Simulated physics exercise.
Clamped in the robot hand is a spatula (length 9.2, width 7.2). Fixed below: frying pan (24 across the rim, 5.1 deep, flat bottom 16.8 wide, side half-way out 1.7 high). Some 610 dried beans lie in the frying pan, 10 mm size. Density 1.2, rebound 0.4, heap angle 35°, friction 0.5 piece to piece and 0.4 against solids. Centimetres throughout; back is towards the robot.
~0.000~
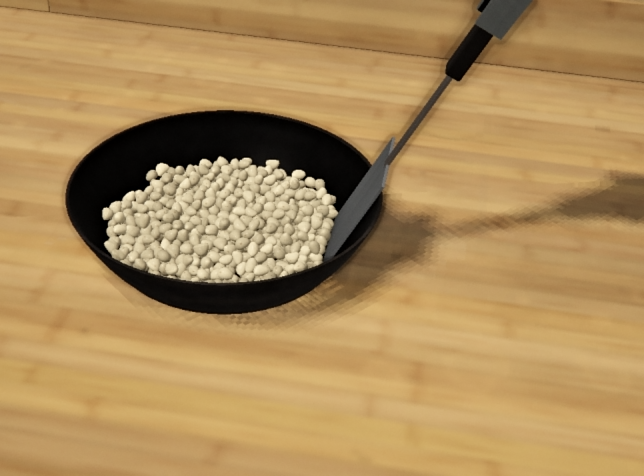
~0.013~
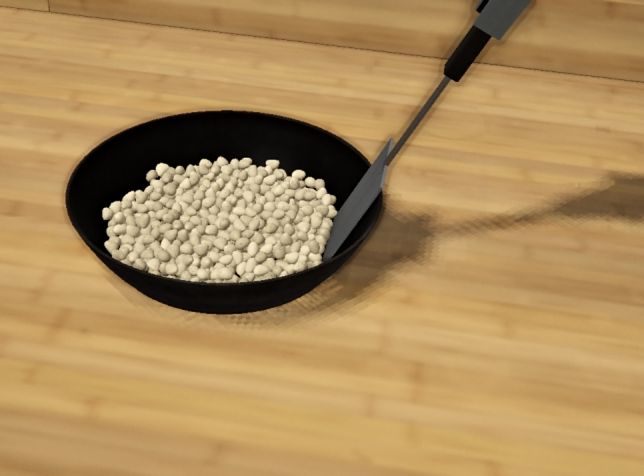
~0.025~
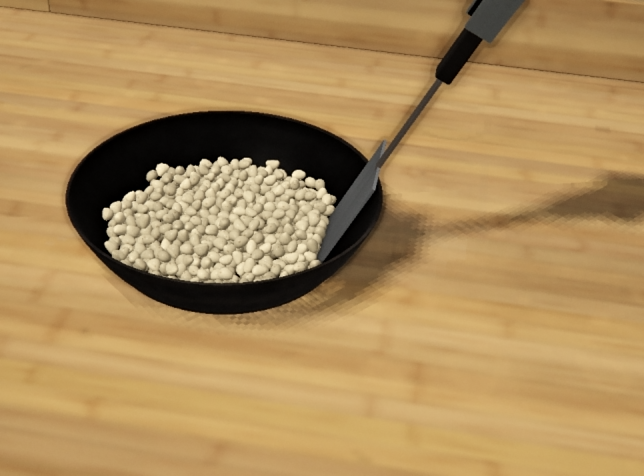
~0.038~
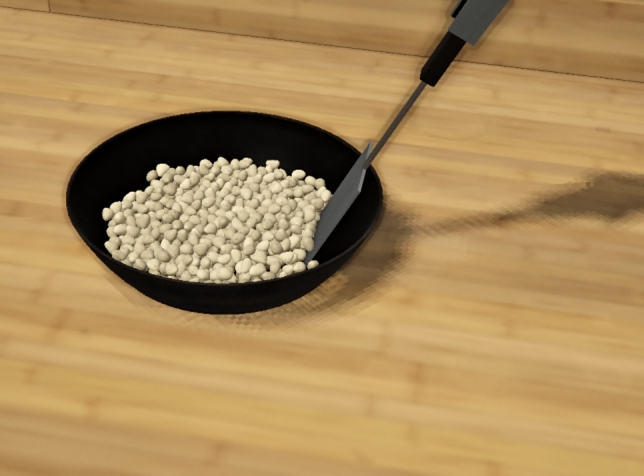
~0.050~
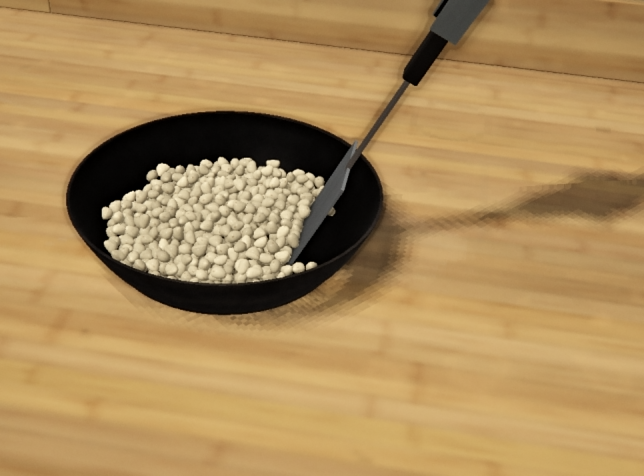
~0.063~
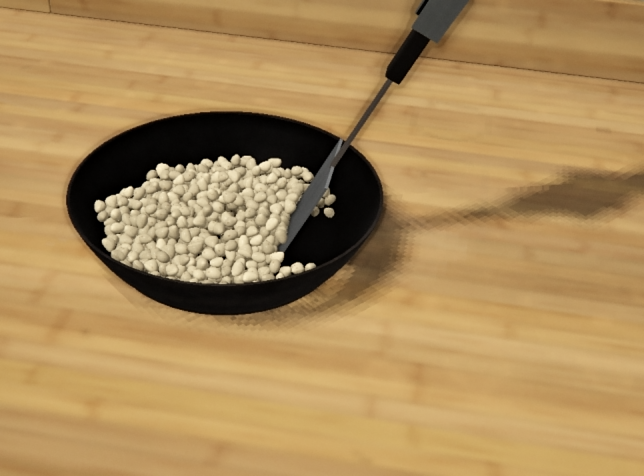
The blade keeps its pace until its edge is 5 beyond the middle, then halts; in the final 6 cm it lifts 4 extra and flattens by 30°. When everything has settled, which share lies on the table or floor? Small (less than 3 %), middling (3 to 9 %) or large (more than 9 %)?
On the table or floor the share is middling, 3 to 9 %.
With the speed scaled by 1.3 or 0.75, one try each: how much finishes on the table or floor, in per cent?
About 10 and 0 per cent.
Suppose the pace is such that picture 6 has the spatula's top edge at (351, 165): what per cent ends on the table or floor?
Some 0 per cent.
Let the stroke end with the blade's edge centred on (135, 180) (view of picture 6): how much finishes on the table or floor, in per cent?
About 10 per cent.
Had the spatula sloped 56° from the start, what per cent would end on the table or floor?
In that case some 5 per cent.
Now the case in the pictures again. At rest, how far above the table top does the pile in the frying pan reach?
Some 5.5 cm.
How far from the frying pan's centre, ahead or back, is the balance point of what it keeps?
Some 3.5 cm ahead.
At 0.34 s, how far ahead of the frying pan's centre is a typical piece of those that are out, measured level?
Roughly 20 cm.
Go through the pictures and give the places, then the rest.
Spatula top edge at (389, 161), sloping 64°; upper third of the load around (226, 216), from x 110 to 330, top at y 165; 611 in the frying pan, in the first frame.
Spatula top edge at (388, 161), sloping 64°; upper third of the load around (226, 216), from x 110 to 330, top at y 165, in the second frame.
Spatula top edge at (380, 164), sloping 64°; upper third of the load around (231, 219), from x 110 to 330, top at y 165, in the third frame.
Spatula top edge at (366, 165), sloping 64°; upper third of the load around (237, 218), from x 110 to 330, top at y 165, in the fourth frame.
Spatula top edge at (350, 164), sloping 64°; upper third of the load around (234, 213), from x 110 to 330, top at y 165, in the fifth frame.
Spatula top edge at (334, 163), sloping 64°; upper third of the load around (228, 209), from x 100 to 330, top at y 160; 611 in the frying pan, in the sixth frame.
After 0.09 s, sloping 63°, highest piece 6 above the table; 611 in the frying pan.
After 0.12 s, sloping 51°, highest piece 7 above the table; 611 in the frying pan.
After 0.34 s, sloping 34°, highest piece 6 above the table; 583 in the frying pan, 27 on the table or floor, 1 on the blade or in flight.
After 1.39 s, sloping 34°, highest piece 5 above the table; 583 in the frying pan, 28 on the table or floor.
At rest, 583 in the frying pan, 28 on the table or floor. That is 5 % on the table or floor.
